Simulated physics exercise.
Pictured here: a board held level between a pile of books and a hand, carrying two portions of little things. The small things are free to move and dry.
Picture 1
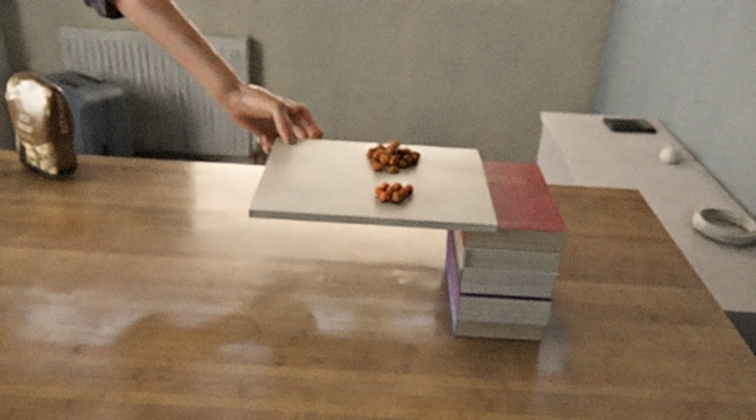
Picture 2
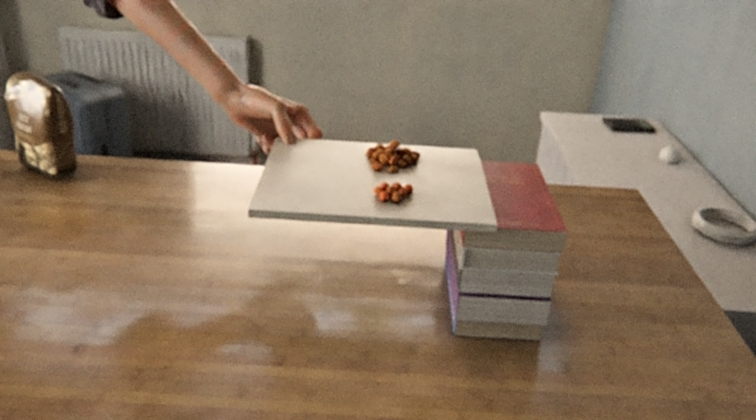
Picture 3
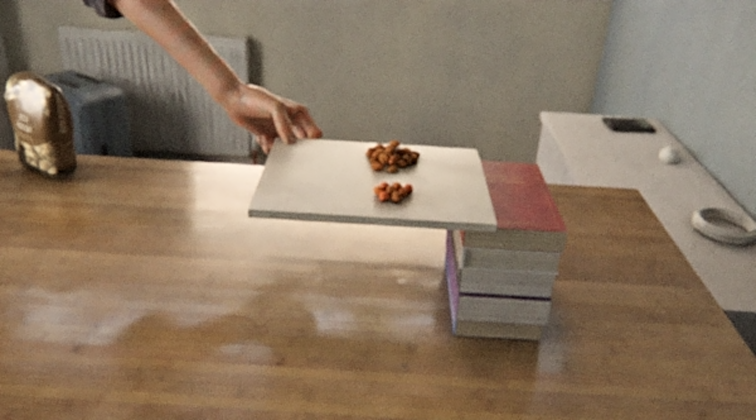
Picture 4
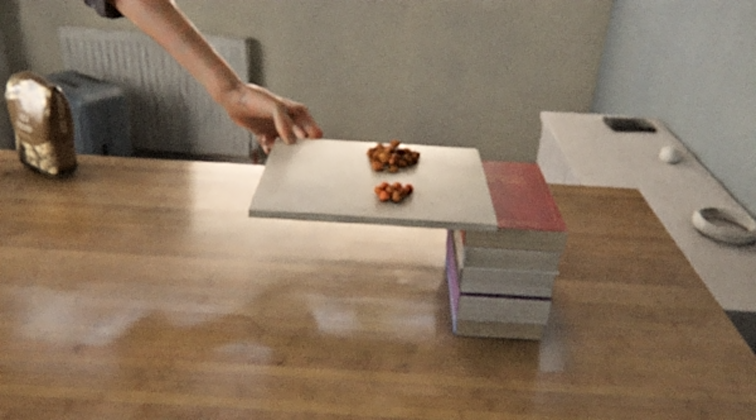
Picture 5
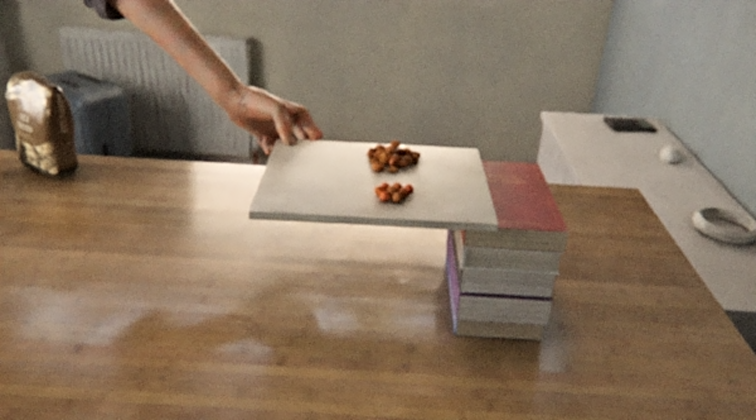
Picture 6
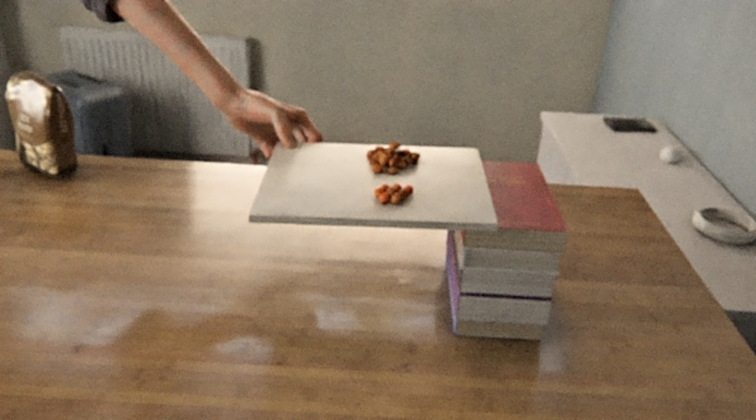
A hand holding a white board nearly still against a stack of books, two small piles of reddish-brown bits resting on top.
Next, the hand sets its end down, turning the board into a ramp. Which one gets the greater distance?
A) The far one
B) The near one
(B) The near one.
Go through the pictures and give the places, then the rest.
In the first picture, held end of the board at (257, 211), level; book pile at (504, 202), tall, over half the board's length; near batch at (391, 192), a few coated peanuts; far batch at (392, 152), a few bits of cat kibble.
In the second picture, held end of the board at (257, 211), level; far batch at (391, 152).
In the third picture, held end of the board at (257, 210), level; near batch at (391, 192).
In the fourth picture, held end of the board at (257, 210), level; far batch at (391, 151).
In the fifth picture, held end of the board at (258, 212), level; near batch at (391, 192).
In the sixth picture, held end of the board at (258, 216), down by 2°; book pile at (504, 201); near batch at (391, 193), not moving; far batch at (391, 153), not moving.
Then, 0.76 s after the last picture, board sloping at 22°; near batch all still on the board; far batch all still on the board.
Then, 1.42 s after the last picture, board sloping at 39°; near batch mostly up to a board's length out; far batch mostly at the foot of the board.
Then, 1.99 s after the last picture, board resting at 41°; near batch mostly up to a board's length out; far batch mostly at the foot of the board.
At rest, board resting at 41°; near batch mostly up to a board's length out; far batch mostly at the foot of the board; the near batch has gone farther.
